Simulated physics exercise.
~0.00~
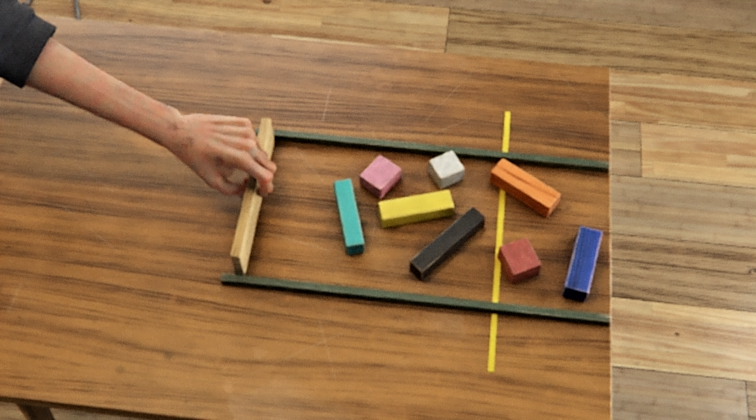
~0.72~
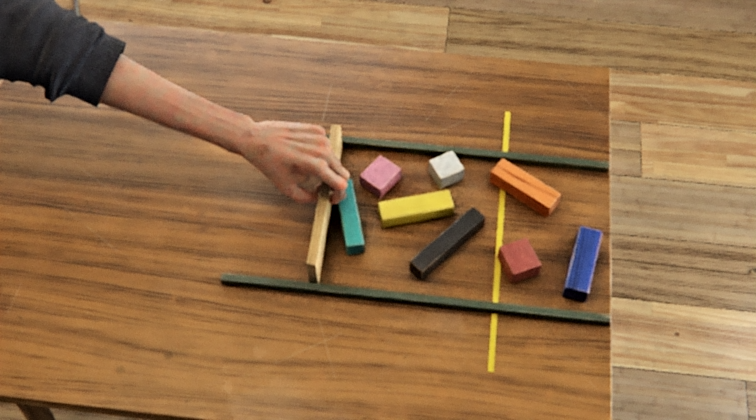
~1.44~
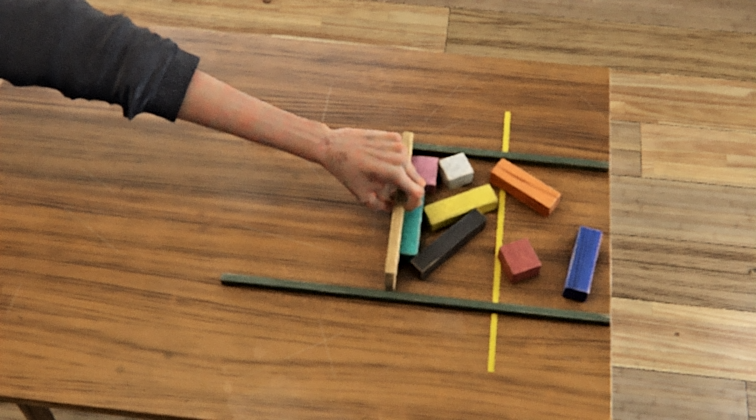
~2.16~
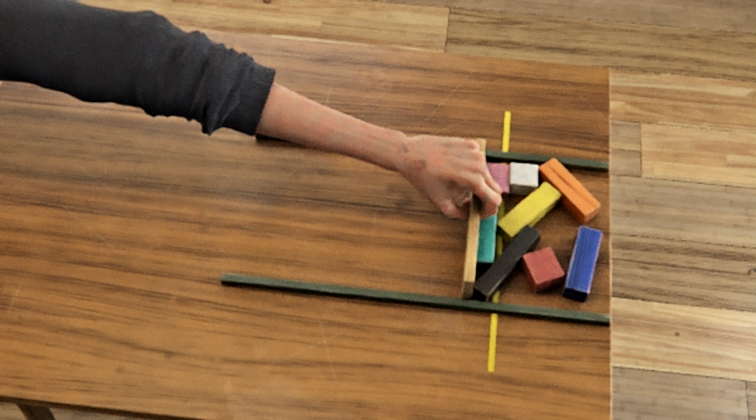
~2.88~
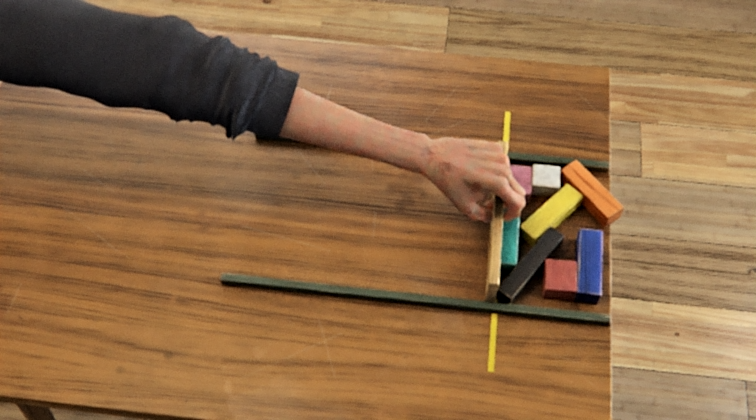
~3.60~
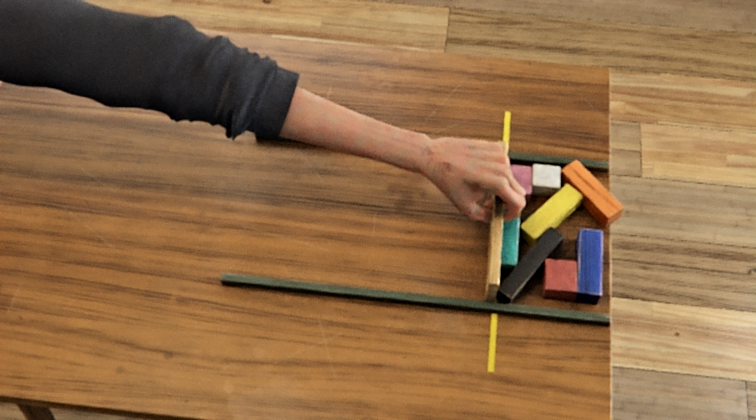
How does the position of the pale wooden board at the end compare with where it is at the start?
At the start the board stands near the left ends of the green rails, well short of the yellow tape. By the end it has been pushed to the right and stands at the tape line.
